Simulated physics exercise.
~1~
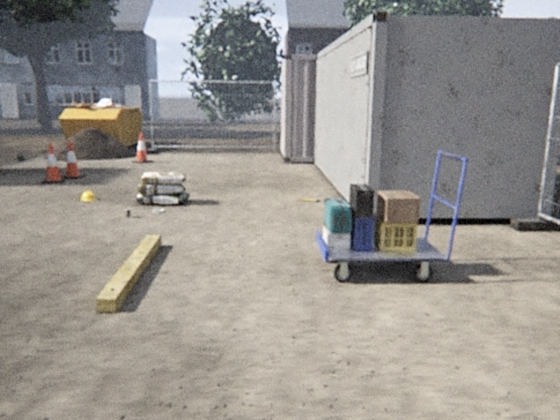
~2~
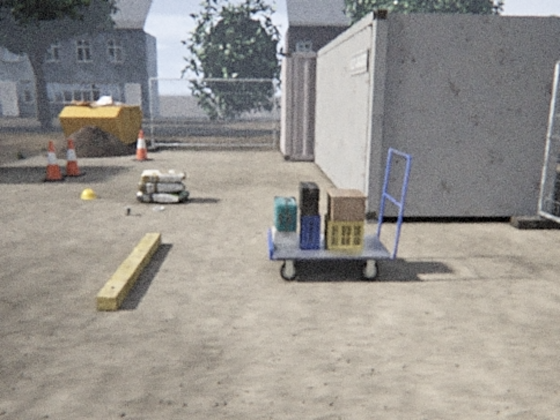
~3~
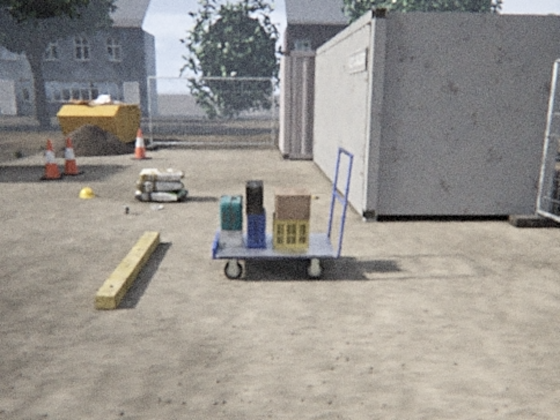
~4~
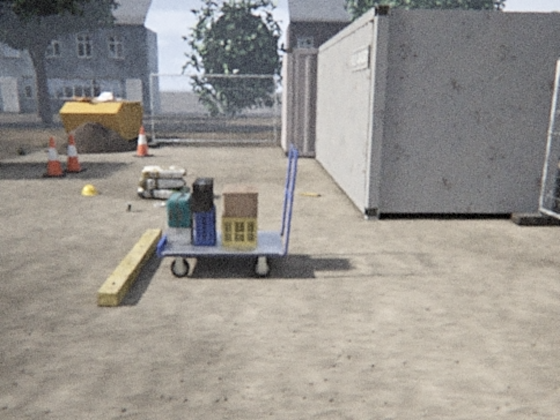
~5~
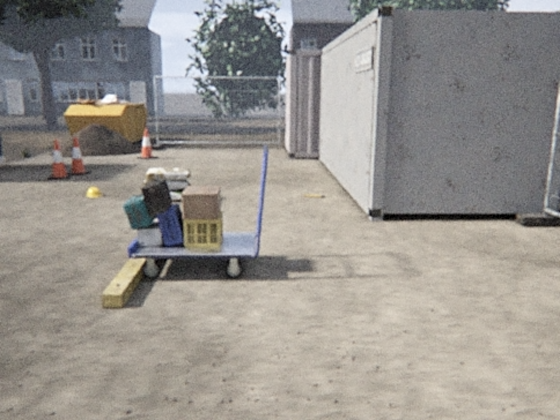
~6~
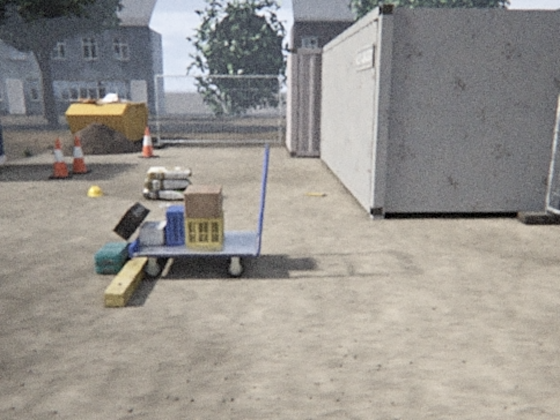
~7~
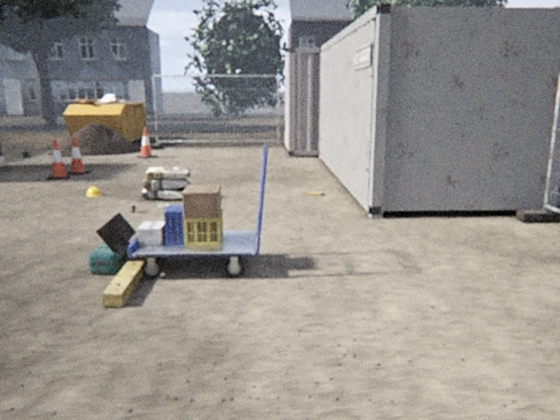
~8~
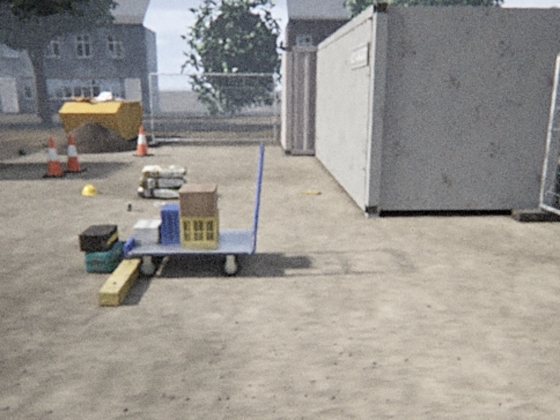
In the video, a blue platform trolley carrying loose boxes and crates rolls left across a yard and stops against a yellow beam. The teal case and black box tip off the front onto the ground, ending stacked beyond the beam, while the other items stay aboard.
